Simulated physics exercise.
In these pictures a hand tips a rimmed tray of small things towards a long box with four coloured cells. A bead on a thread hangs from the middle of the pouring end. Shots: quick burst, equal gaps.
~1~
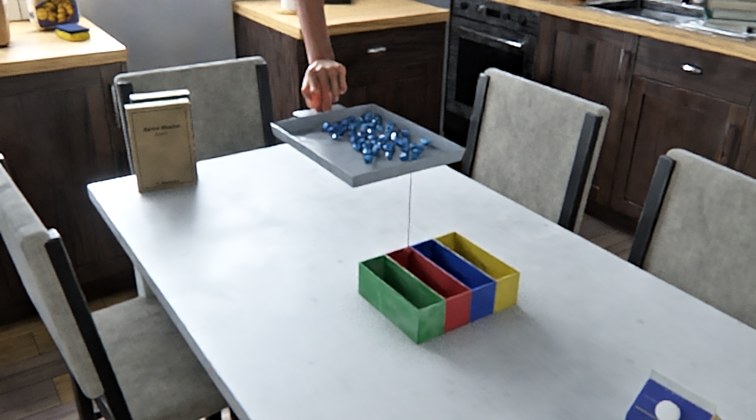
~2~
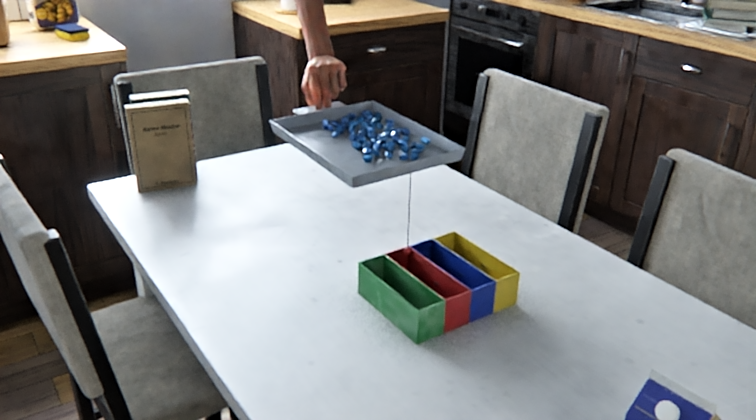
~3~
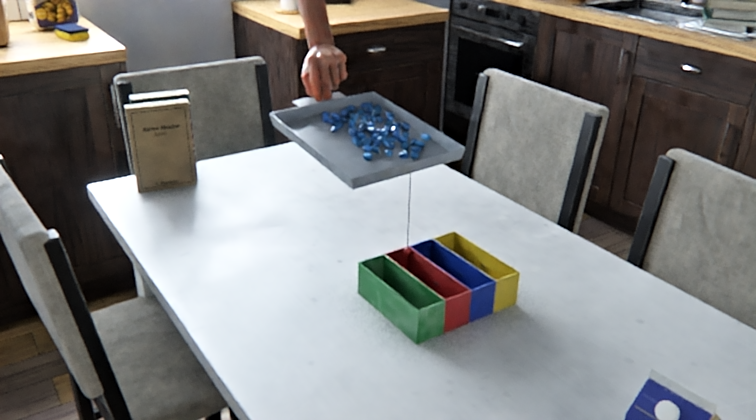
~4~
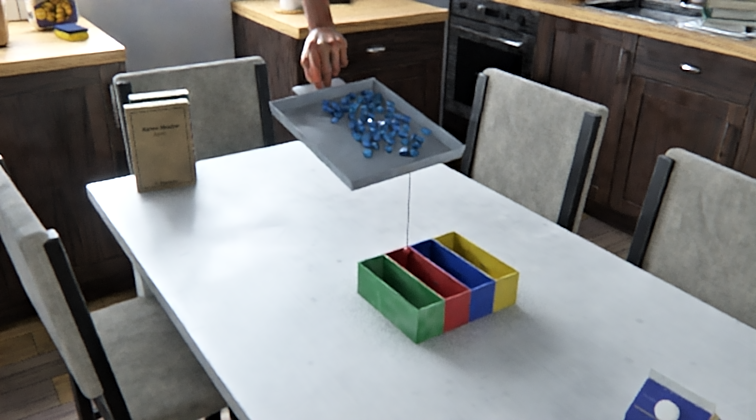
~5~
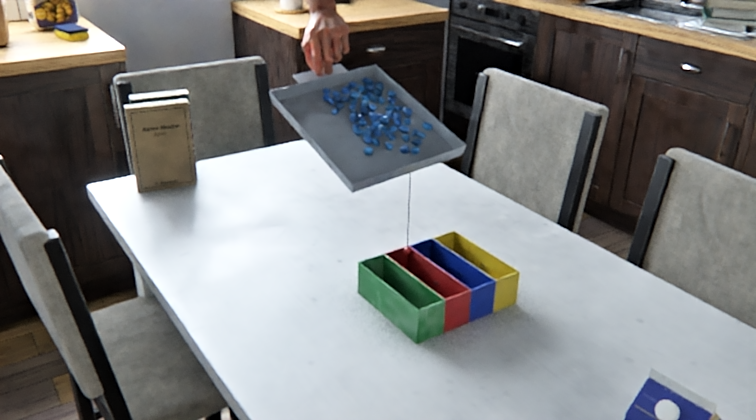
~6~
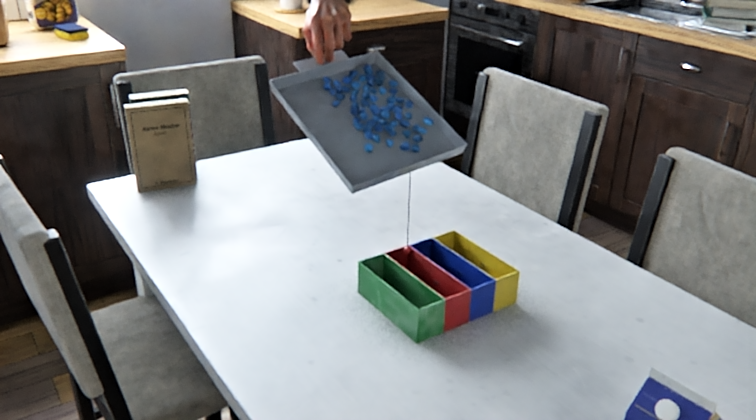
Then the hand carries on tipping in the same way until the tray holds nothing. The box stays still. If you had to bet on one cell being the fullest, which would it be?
I would bet on the green cell.
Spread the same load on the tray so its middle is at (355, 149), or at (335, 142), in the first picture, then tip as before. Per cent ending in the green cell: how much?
First case: Close to 30 %; second case: Close to 30 %.
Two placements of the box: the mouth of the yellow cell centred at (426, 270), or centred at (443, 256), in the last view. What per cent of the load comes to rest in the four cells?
First some 100, then 90 per cent.
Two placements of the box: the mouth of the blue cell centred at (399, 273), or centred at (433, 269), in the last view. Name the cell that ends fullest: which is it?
Try 1 - the red one; try 2 - that green cell.
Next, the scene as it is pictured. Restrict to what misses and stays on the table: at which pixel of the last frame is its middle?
Middle in the last view: Roughly (348, 329).
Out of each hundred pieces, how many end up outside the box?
Roughly 50 percent.
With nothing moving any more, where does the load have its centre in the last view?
Last view, centre at rest - approx. (397, 315).
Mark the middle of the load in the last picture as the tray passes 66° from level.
About (394, 165).
Soon after the last picture, tray tipped steeply; nearly all on the tray; a small part falling or outside the box.
A little later, tray tipped past a quarter turn; about half on the tray; about a quarter in the green cell; a small part in the red cell; about a quarter falling or outside the box.
Later still, tray tipped past a quarter turn; about a third in the green cell; about a quarter in the red cell; a stray few in the blue cell; about half falling or outside the box.
At rest, tray tipped past a quarter turn; about a third in the green cell; about a quarter in the red cell; a stray few in the blue cell; none in the yellow cell; about half outside the box.
